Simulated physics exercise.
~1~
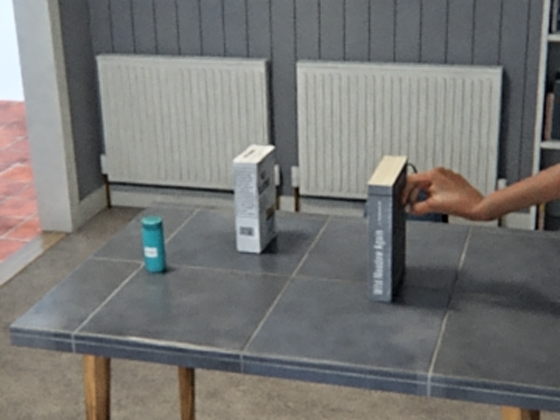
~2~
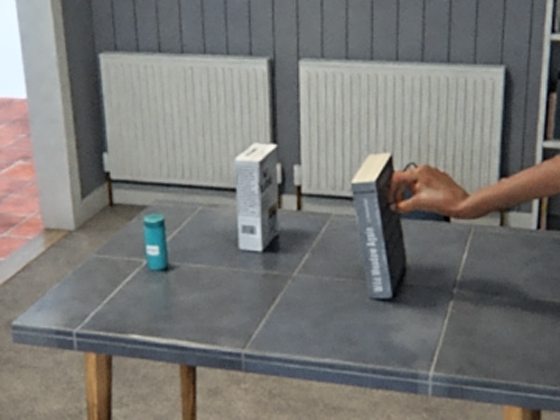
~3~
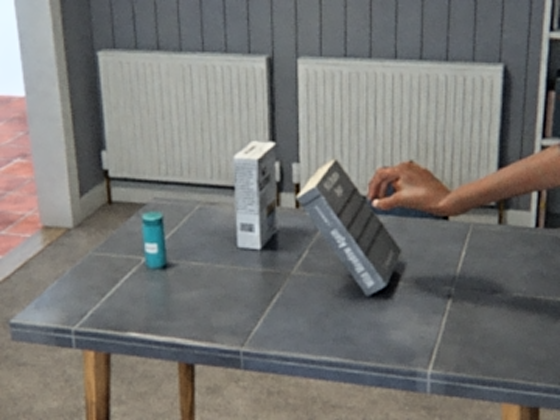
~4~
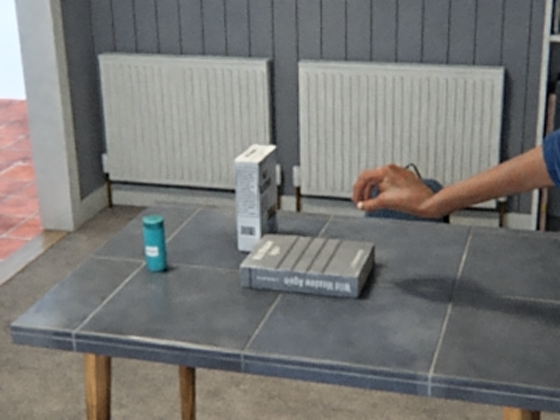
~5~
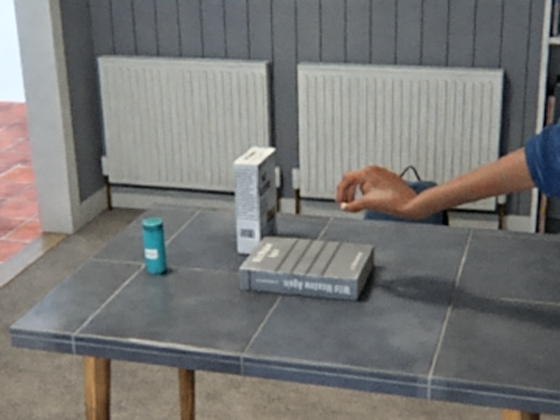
At first, a thick grey book stands upright on a dark tiled table, with a white packet and a small turquoise shaker to its left. A hand reaches in from the right and touches the book near its top. The fingers push it leftward, and the book begins to lean. It tilts further, then falls over onto its side, landing just in front of the white packet. The hand draws back a little to the right, above the table. The book ends lying flat, while the packet and shaker still stand in their places.
